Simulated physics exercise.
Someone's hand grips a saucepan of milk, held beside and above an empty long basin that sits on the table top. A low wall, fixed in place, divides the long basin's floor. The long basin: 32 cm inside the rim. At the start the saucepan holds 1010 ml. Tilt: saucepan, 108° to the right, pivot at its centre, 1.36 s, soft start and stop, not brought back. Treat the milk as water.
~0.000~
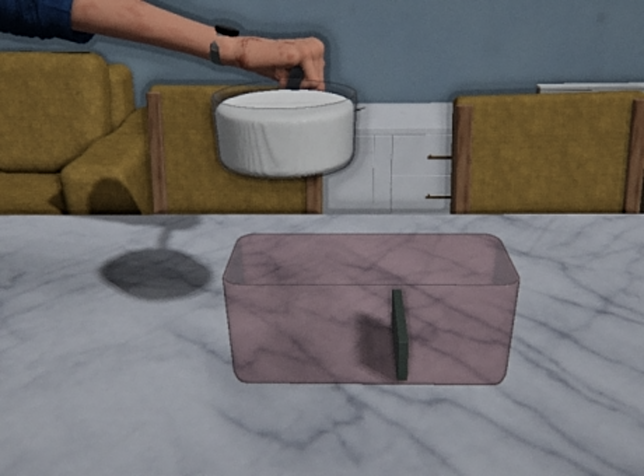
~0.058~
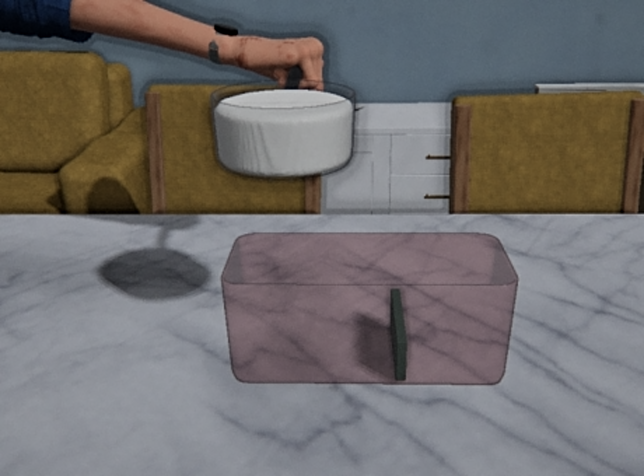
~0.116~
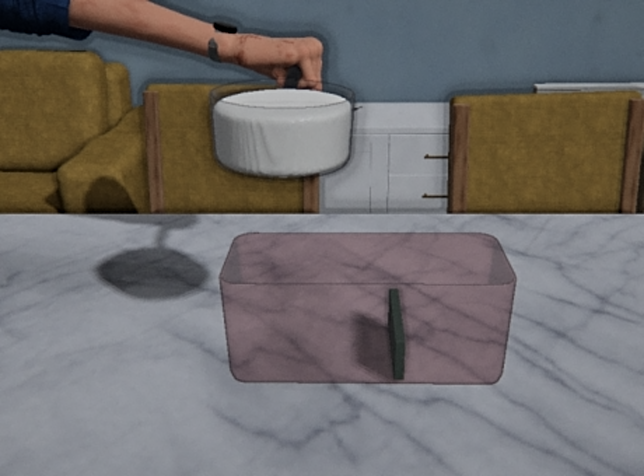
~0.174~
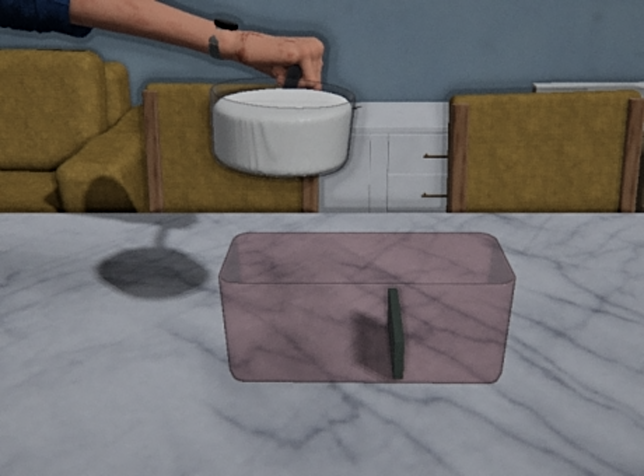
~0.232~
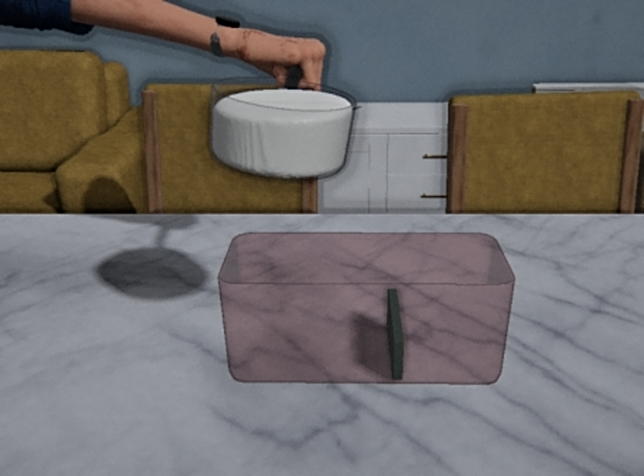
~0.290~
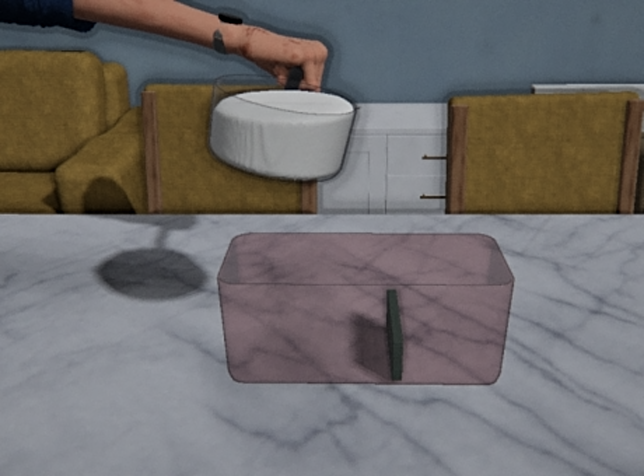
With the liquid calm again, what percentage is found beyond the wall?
Beyond the wall there is roughly 67 percent.
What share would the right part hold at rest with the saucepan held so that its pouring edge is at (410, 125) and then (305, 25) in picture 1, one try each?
I'd expect close to 80 per cent and then close to 45 per cent.
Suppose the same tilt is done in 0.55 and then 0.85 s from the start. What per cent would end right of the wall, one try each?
40 in a hundred, followed by 50 in a hundred.
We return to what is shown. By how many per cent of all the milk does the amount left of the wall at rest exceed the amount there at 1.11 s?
That is roughly 16 in a hundred of the whole.
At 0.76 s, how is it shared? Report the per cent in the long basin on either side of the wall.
Lab note: Left near 2 %, right near 16.
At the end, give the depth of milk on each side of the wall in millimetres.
Left 14 mm, right 46 mm.
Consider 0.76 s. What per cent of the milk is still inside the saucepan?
Near 50 in a hundred.
Then, 0.76 s in, the tilt is 64° and 50 per cent is still to pour, 2 is left of the wall and 16 right of it.
Then, 1.11 s in, the tilt is 99° and 8 per cent is still to pour, 16 is left of the wall and 68 right of it.
Then, 1.47 s in, the tilt is 108° and 0 per cent is still to pour, 32 is left of the wall and 67 right of it.
Then, 1.86 s in, the tilt is 108° and 0 per cent is still to pour, 33 is left of the wall and 67 right of it.
Finally, 33 per cent lies left of the wall, 67 right of it and 0 outside.
